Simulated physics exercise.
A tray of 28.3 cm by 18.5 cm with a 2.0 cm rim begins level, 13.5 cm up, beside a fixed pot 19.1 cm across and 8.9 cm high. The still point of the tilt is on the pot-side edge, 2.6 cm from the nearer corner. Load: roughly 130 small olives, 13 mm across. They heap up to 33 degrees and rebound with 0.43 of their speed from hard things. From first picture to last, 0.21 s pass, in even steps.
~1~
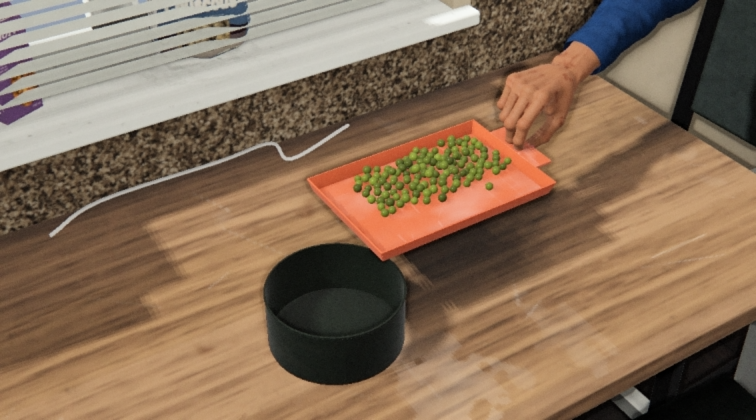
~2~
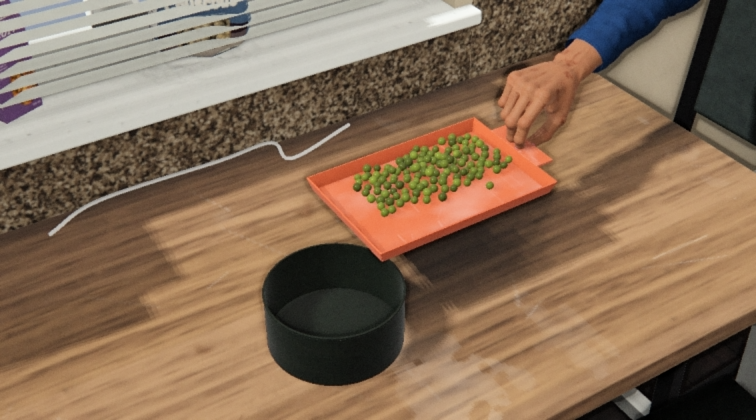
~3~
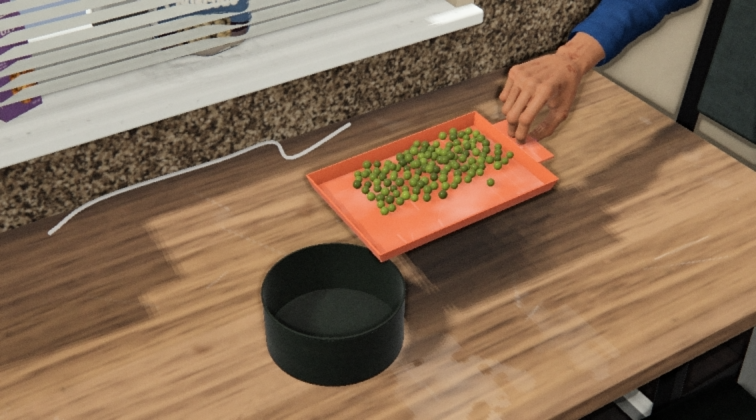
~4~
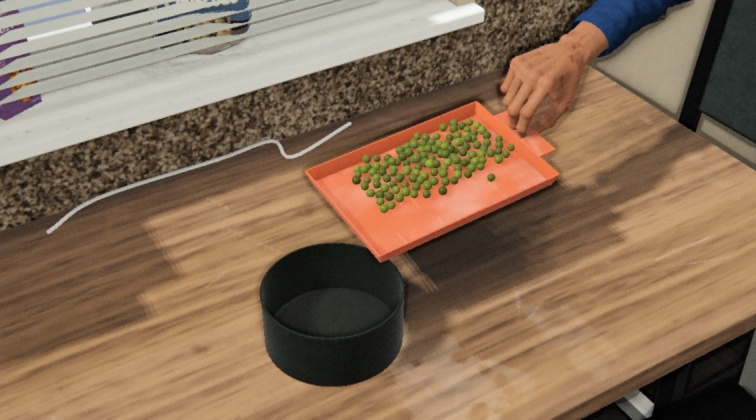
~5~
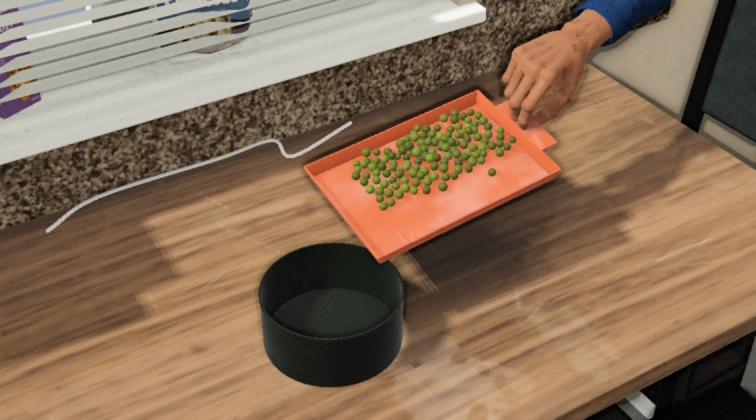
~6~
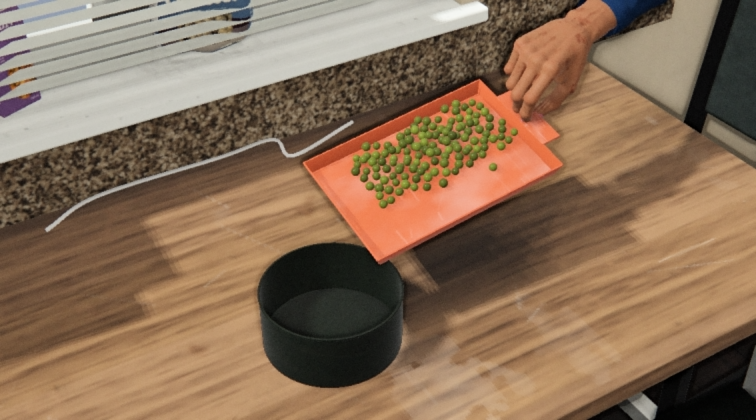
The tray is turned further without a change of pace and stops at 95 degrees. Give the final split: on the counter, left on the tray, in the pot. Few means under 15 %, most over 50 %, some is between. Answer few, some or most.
On the counter: Some; left on the tray: Few; in the pot: Most.
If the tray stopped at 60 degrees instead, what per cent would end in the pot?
Then about 30 per cent.
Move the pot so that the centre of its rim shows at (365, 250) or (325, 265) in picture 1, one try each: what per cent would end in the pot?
Some 10 and 15 per cent.
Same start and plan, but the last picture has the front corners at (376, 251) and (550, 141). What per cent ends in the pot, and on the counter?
Pot 65, counter 35.
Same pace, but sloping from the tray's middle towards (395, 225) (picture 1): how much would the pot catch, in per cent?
Some 100 per cent.
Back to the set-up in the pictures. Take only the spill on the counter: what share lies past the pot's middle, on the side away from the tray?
About 20 per cent.
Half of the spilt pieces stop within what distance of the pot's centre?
About 16 cm.
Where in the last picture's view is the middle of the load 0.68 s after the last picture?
Around (388, 267).
Then, 0.41 s after the last picture, tilt 53 degrees; the tray holds 100 %, the pot 0 %.
Then, 0.68 s after the last picture, tilt 79 degrees; the tray holds 60 %, the pot 25 %.
Then, 1.06 s after the last picture, tilt 95 degrees; the tray holds 0 %, the pot 75 %.
In the end, counter 25 %, tray 0 %, pot 75 %.
